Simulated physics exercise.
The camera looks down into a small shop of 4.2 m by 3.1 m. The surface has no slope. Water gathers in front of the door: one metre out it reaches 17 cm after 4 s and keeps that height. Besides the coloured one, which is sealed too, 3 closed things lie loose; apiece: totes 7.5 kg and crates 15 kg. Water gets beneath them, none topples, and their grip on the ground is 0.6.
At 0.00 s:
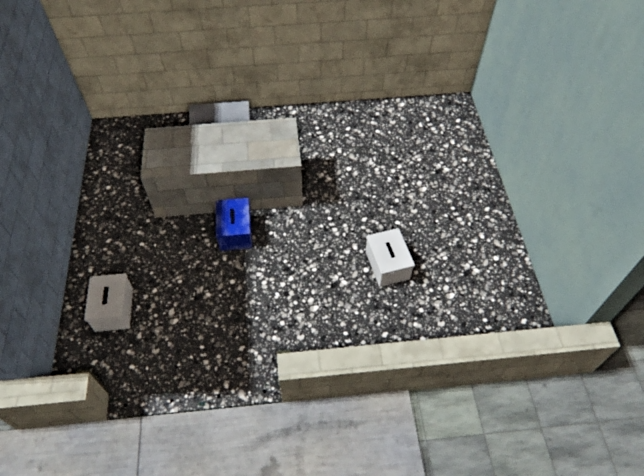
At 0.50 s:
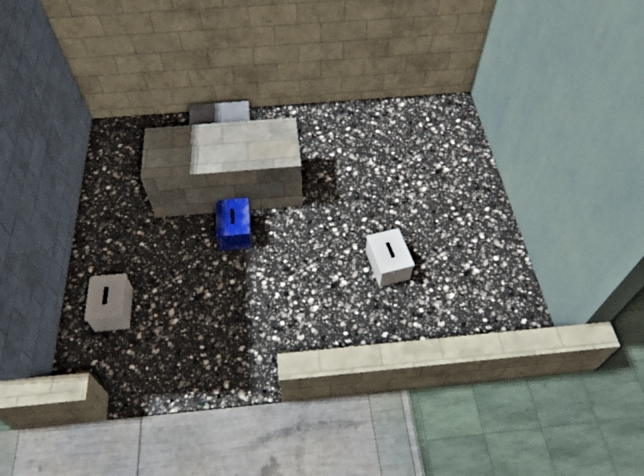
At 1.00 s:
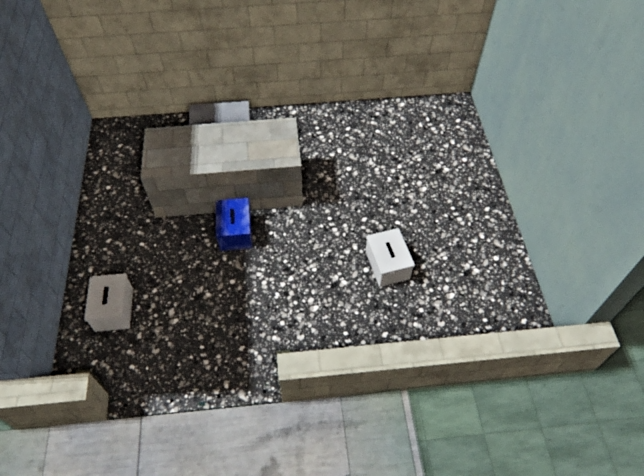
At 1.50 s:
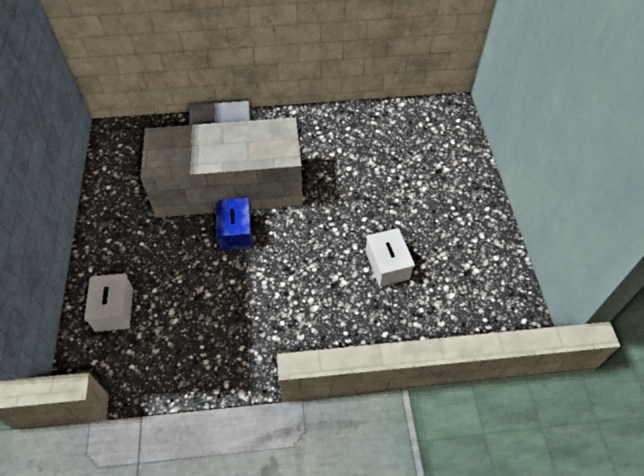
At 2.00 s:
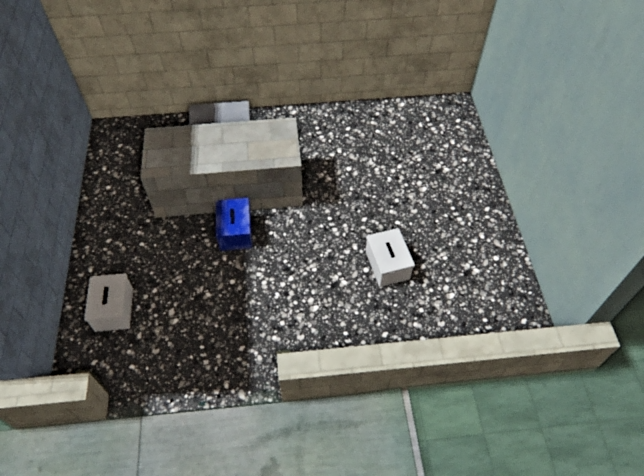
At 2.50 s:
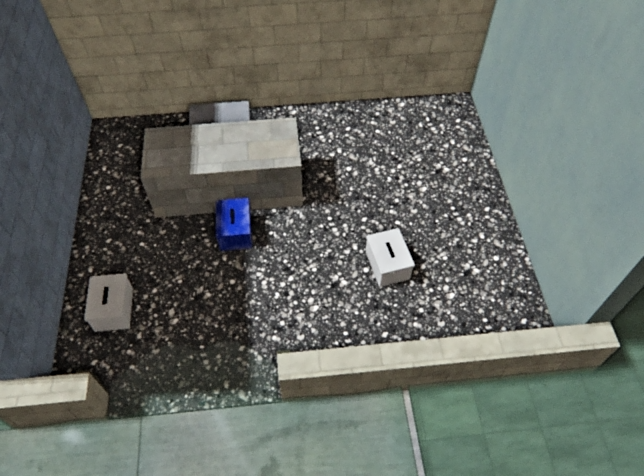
To begin with, a blue tote and pale boxes sit around a block on a shop's dry speckled floor. Greenish water covers the paving outside at the lower right, then spreads left across the lighter slabs. Finally, a thin sheet enters through the doorway gap, while the tote and boxes stay still.
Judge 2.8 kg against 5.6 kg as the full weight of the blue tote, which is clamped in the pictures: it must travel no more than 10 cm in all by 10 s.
Verdict: Neither load is enough.
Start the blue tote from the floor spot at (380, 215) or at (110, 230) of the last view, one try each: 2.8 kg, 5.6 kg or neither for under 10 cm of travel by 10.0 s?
In that order: Neither is enough; neither is enough.
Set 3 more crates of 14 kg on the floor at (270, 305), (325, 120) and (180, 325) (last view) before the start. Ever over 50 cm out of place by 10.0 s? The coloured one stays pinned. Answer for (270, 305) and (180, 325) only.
In that order: Past it, past it.
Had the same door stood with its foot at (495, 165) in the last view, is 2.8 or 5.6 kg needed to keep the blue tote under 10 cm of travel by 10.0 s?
Then neither load is enough.
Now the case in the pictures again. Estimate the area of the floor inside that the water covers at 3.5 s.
Roughly 1.5 m2.
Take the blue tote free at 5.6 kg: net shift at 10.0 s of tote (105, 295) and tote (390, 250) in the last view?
In turn: 250 cm, 10 cm.
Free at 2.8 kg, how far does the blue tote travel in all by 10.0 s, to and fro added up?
About 400 cm.
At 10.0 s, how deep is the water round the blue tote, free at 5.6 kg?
Roughly 7 cm.
After 3.5 s the blue tote would be 0 cm from its start with 2.8 kg and 0 cm from its start with 5.6 kg; 1 cm of water round it then.
After 4.5 s the blue tote would be 10 cm from its start with 2.8 kg and 8 cm from its start with 5.6 kg; 4 cm of water round it then.
After 7.0 s the blue tote would be 257 cm from its start with 2.8 kg and 220 cm from its start with 5.6 kg; 3 cm of water round it then.
After 10.0 s the blue tote would be 213 cm from its start with 2.8 kg and 247 cm from its start with 5.6 kg; 7 cm of water round it then.
